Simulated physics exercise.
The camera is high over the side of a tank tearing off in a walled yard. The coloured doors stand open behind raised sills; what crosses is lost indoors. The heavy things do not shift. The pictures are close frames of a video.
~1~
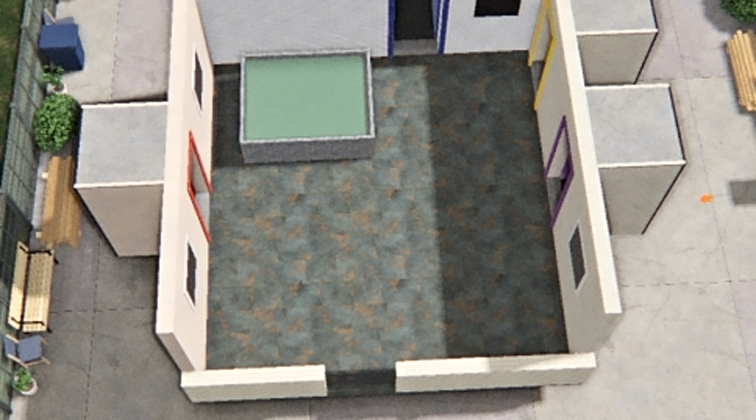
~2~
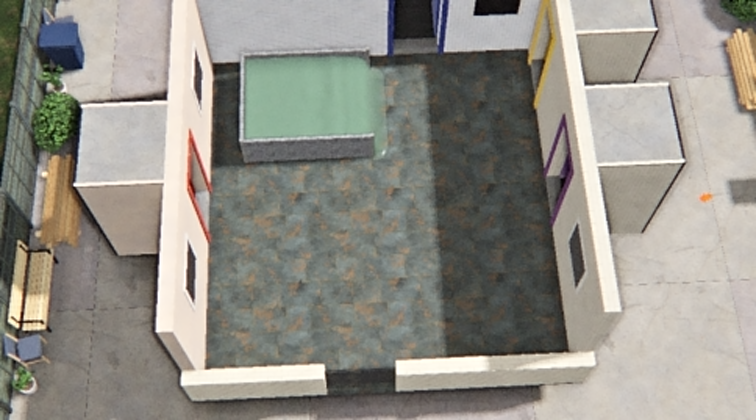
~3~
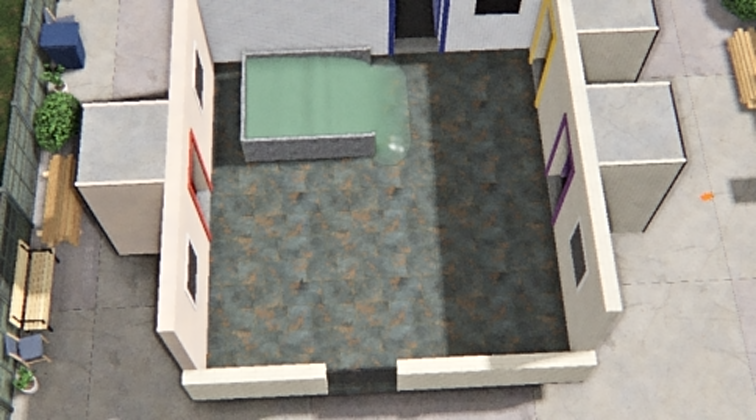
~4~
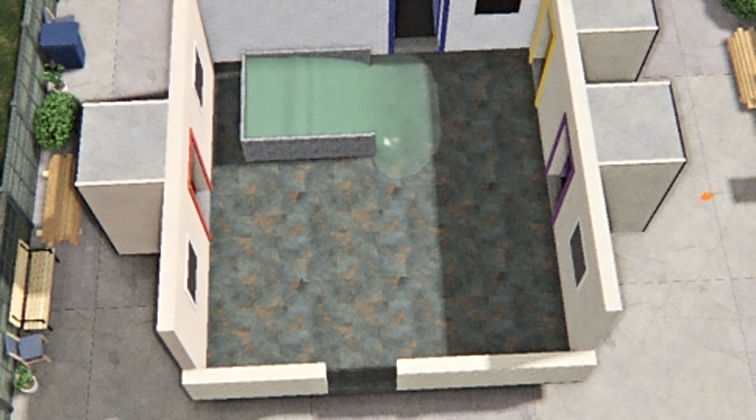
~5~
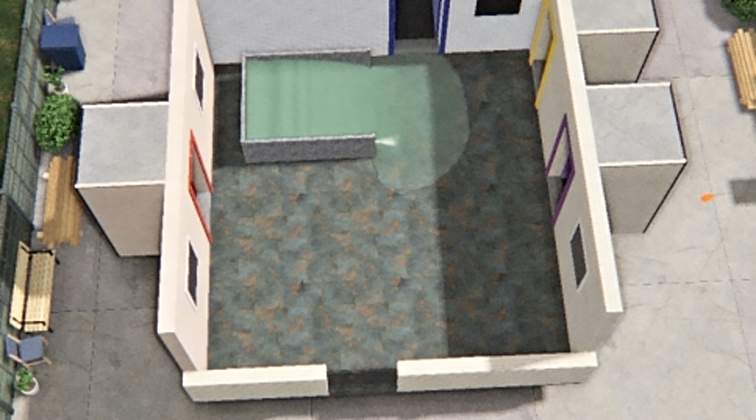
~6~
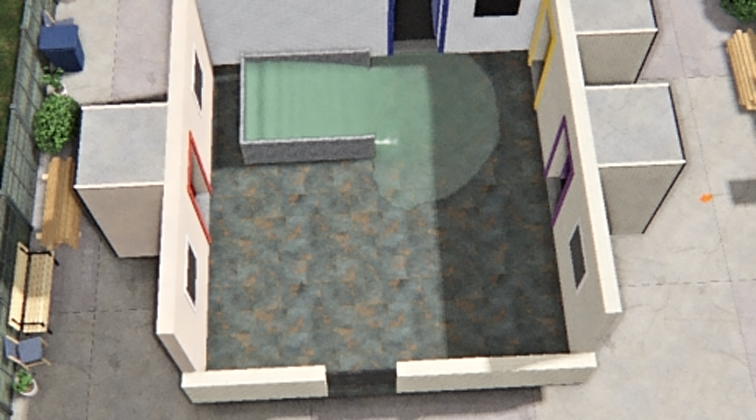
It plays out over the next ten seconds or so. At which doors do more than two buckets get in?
One by one: The blue door stays under that; the yellow door takes more than that; the red door stays under that; the purple door takes more than that.
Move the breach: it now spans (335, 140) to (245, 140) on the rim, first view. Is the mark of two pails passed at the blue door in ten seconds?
In short: Blue door holds.
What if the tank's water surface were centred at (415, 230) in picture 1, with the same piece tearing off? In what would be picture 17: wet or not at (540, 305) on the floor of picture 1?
Answer: Covered.
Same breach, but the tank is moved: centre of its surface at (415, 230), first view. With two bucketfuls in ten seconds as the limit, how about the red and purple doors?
My reading: Red lets less in; purple takes more.
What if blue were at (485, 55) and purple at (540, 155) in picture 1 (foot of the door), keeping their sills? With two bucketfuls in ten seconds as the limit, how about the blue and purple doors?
In short: Blue goes over, purple floods.
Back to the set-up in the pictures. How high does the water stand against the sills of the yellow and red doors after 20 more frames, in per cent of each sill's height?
In turn 140 and 0 per cent.
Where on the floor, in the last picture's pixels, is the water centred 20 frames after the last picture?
At about (442, 148).
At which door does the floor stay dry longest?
The red-painted one.
A moment on, water covers 30 % of the floor; the blue door wet at the sill, nothing in, the yellow door under two buckets in, the red door not reached, the purple door wet at the sill, nothing in.
Next, water covers 35 % of the floor; the blue door wet at the sill, nothing in, the yellow door over two buckets in, the red door not reached, the purple door under two buckets in.
Then, water covers 45 % of the floor; the blue door under two buckets in, the yellow door far over two buckets in, the red door not reached, the purple door over two buckets in.
Later, water covers 75 % of the floor; the blue door under two buckets in, the yellow door far over two buckets in, the red door not reached, the purple door over two buckets in.
In the end, water covers 95 % of the floor; the blue door under two buckets in, the yellow door far over two buckets in, the red door wet at the sill, nothing in, the purple door over two buckets in.
